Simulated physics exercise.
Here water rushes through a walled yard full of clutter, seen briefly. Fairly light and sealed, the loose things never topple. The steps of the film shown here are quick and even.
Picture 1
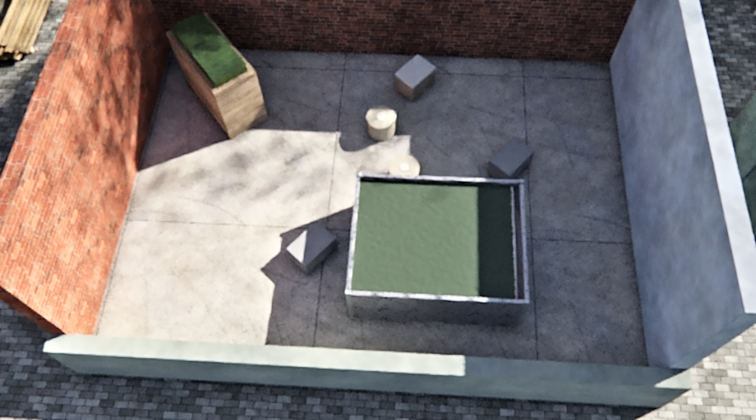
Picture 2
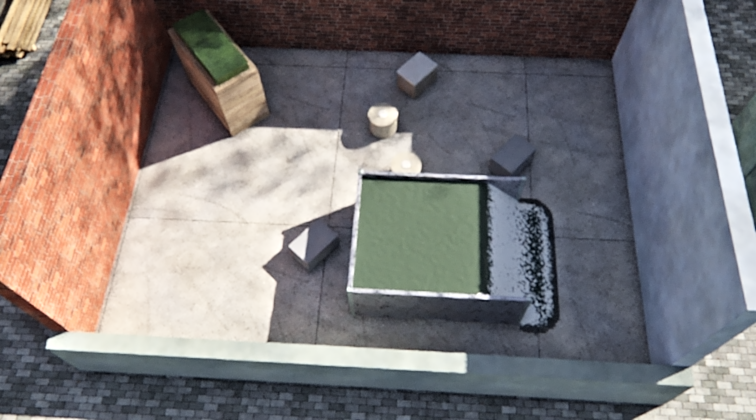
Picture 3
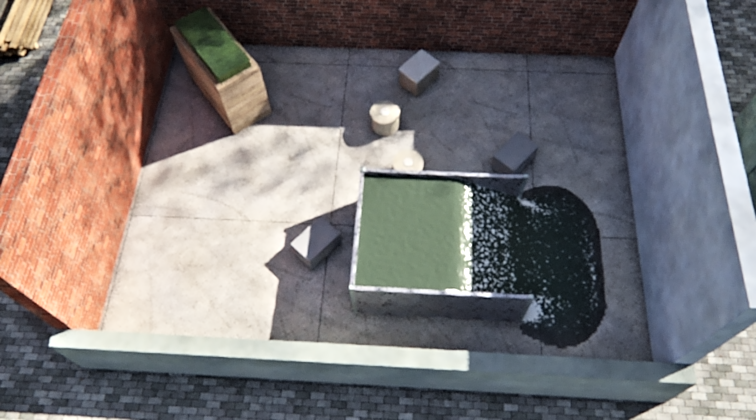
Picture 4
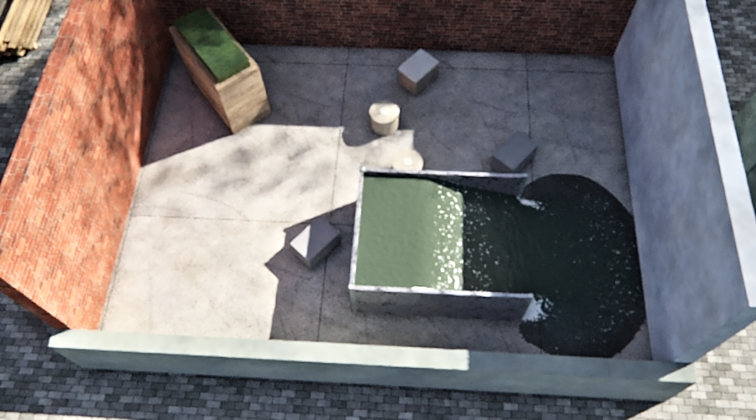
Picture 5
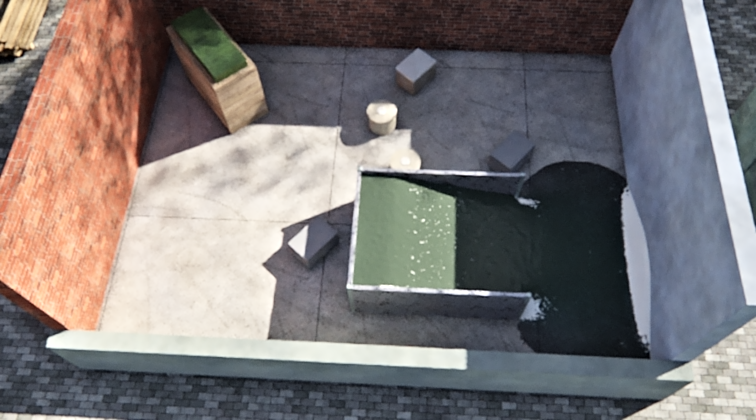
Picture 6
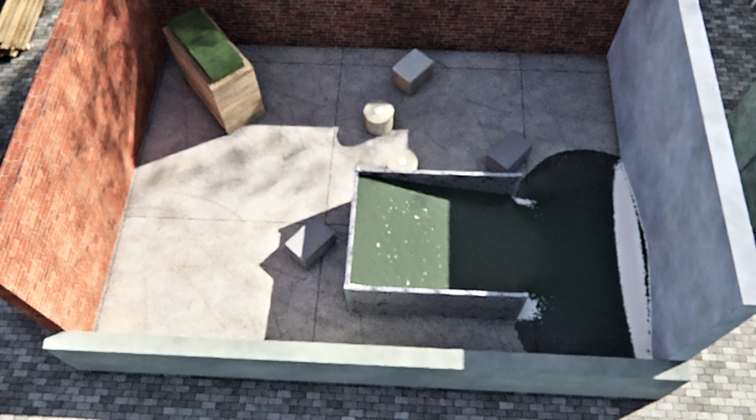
At first, green water fills a rectangular tank in a walled yard scattered with grey blocks and a planter-like box. The tank's right side opens and water pours out to the right, spreading in a dark rounded pool. It then reaches the pale right wall, while the blocks stay put.
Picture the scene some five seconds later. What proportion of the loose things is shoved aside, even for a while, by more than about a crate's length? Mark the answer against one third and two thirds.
Fewer than a third of them.
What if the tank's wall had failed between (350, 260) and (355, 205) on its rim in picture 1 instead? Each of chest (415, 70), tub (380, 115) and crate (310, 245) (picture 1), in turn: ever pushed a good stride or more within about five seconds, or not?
In that order: Never so far, less than that, pushed that far.
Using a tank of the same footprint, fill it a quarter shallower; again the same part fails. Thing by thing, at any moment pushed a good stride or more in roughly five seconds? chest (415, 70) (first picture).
Well, as it turns out: Made it that far.
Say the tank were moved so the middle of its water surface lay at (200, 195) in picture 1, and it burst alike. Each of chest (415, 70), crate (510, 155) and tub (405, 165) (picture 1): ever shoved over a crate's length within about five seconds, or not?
Results in order: Never that far / made it that far / made it that far.
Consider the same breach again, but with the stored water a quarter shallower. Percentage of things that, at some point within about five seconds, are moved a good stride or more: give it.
20 per cent or so.
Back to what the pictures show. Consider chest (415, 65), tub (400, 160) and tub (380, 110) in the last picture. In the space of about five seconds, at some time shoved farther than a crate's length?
Per the list: First traveled a good way, second remained close, third remained close.
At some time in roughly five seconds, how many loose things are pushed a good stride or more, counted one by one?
That makes 1.
A moment on, 0 of 5 are well off their spots; 0 afloat.
Next, 0 of 5 are well off their spots; 0 afloat.
Later, 1 of 5 are well off their spots; 0 afloat.
In the end, 1 of 5 are well off their spots, and 1 have been at some point; 0 afloat.
